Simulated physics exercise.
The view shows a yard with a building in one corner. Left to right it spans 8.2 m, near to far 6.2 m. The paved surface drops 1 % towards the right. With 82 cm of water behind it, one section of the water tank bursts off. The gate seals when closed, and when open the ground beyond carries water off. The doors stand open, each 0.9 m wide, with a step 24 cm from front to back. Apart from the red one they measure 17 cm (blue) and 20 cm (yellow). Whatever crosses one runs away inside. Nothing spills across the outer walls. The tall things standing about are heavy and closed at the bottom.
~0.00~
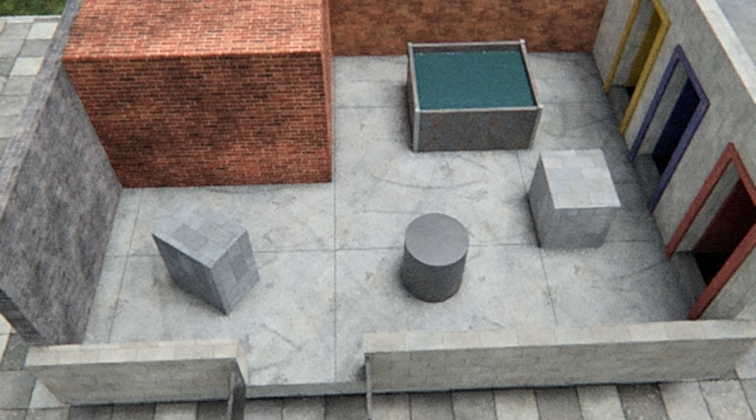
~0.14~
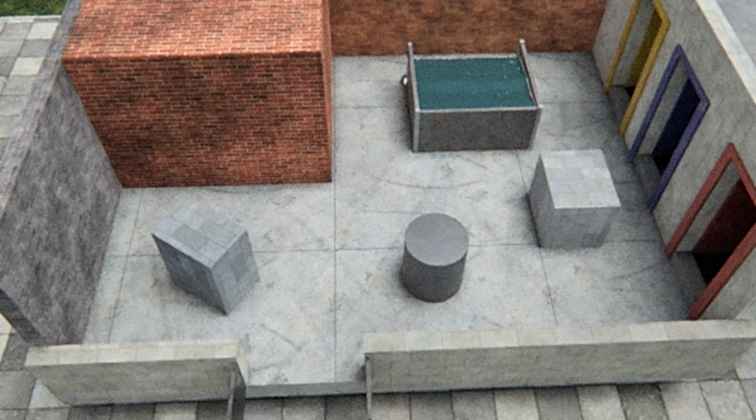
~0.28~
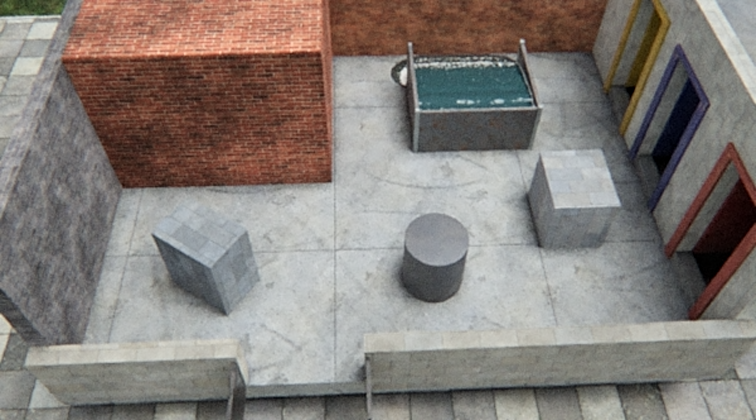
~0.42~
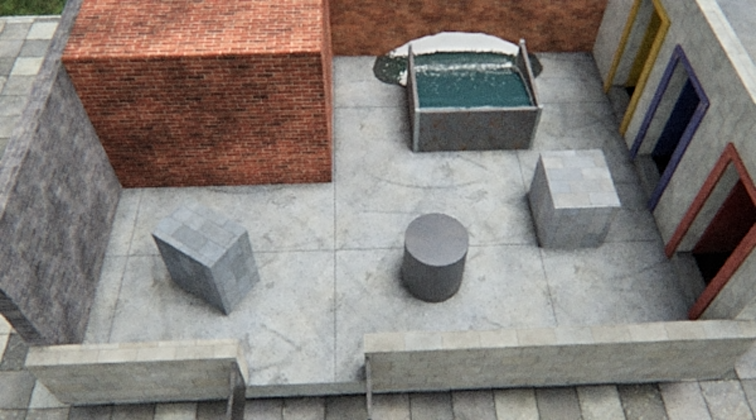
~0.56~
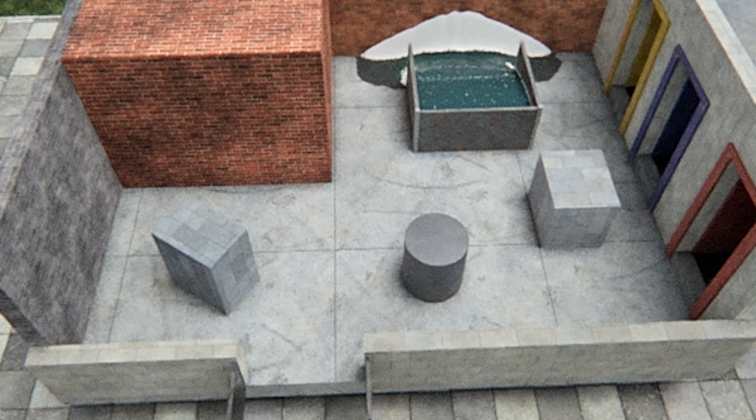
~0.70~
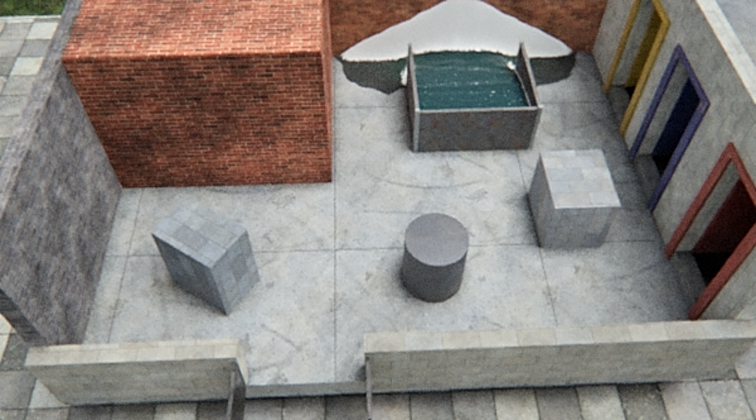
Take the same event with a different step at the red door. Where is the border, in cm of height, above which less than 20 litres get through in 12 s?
About 11.5 cm.
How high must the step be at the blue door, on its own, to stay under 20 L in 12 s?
About 6.5 cm at blue.
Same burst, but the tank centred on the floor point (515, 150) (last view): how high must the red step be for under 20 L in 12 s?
Some 11.5 cm.
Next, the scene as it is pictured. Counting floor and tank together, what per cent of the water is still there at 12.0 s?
Some 86 per cent remains.
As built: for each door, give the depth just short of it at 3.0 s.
Depths in cm: Red 4, blue 7, yellow 16.
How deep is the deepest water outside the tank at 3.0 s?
Roughly 26 cm.
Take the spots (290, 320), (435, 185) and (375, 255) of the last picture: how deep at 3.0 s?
Roughly 0, 3 and 3 cm, in turn.
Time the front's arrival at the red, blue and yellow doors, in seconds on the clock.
Red 2.6 s, blue 1.8 s, yellow 1.3 s.
After 1.4 s water covers 15 % of the floor, deepest (55 cm) near (341, 59); it has not reached the red door.
After 3.0 s water covers 55 % of the floor, deepest (26 cm) near (591, 60); 4 cm at the red door, 0 litres in over its 20 cm step.
After 12.0 s water covers 95 % of the floor, deepest (10 cm) near (699, 351); 9 cm at the red door, 0 litres in over its 20 cm step.
At the red door as built, the water arrived by 2.6 s and peaked near 16 cm at 6.2 s.
Run again over the same 12 s with other heights there, 33 litres in over 10 cm, 9 litres over 13.5 cm. The limit of 20 litres is kept from about 11.5 cm up.
